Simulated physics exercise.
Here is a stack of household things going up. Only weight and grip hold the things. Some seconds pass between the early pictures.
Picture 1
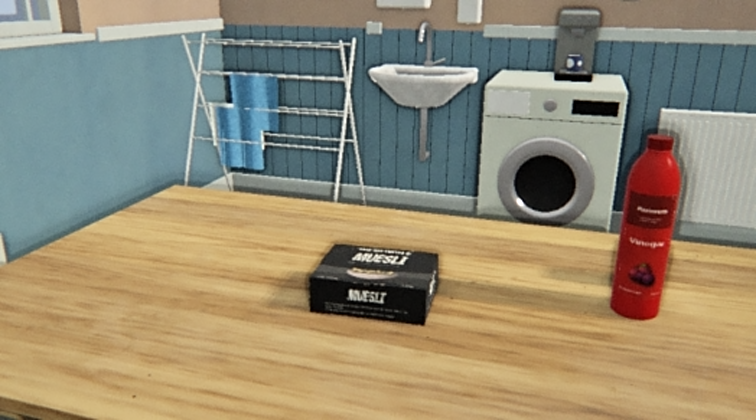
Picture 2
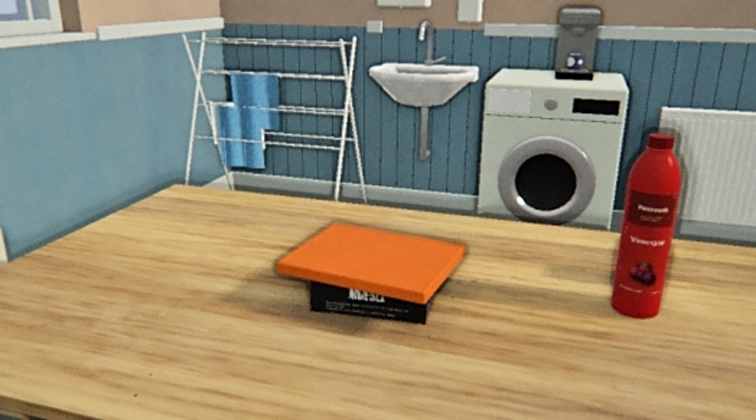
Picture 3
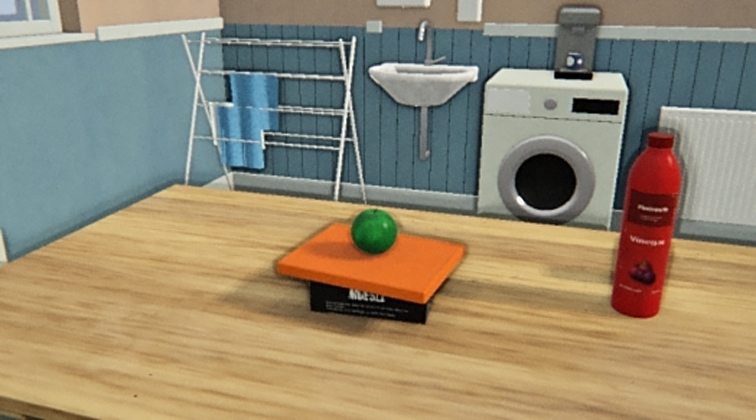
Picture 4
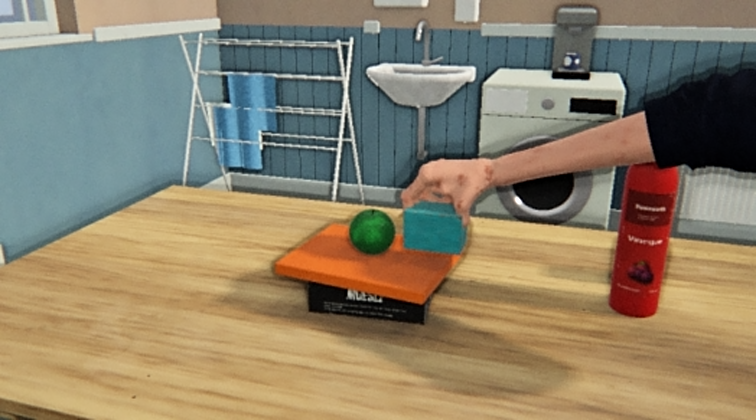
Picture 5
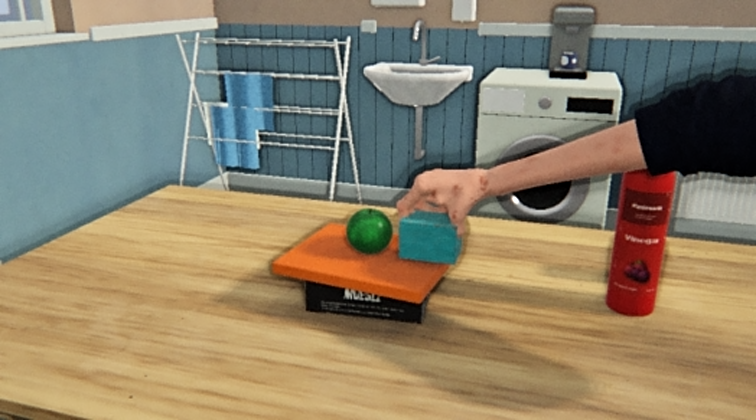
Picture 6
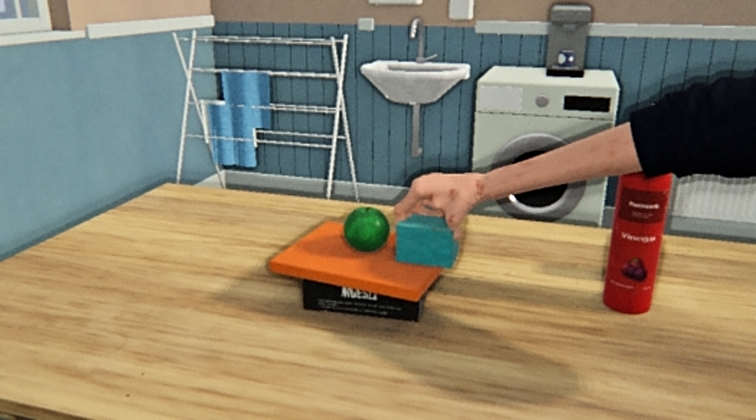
Laundry room table with a muesli box, then an orange tray and green ball on it, a hand lowering a turquoise block alongside.
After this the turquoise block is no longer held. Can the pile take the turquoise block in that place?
In the end the pile holds.
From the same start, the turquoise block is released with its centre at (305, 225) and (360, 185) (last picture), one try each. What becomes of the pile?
In the first case it holds; in the second case it comes apart.
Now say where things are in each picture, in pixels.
The last thing is not in view yet; red bottle (647, 228), in the first frame.
The last thing is not in view yet, in the second frame.
The last thing is not in view yet, in the third frame.
Coming down; turquoise block (436, 227); orange tray (372, 259), in the fourth frame.
Coming down; turquoise block (431, 237); green apple (369, 231), in the fifth frame.
Set down, still held; turquoise block (428, 240); red bottle (638, 223), in the sixth frame.
Then, 0.20 s past the last view, nothing moves.
Then, 0.50 s past the last view, turquoise block resting near (428, 241).
Finally, all 6 still in place. Final places as the last picture's camera would see them, turquoise block near (428, 241). The pile keeps its balance.
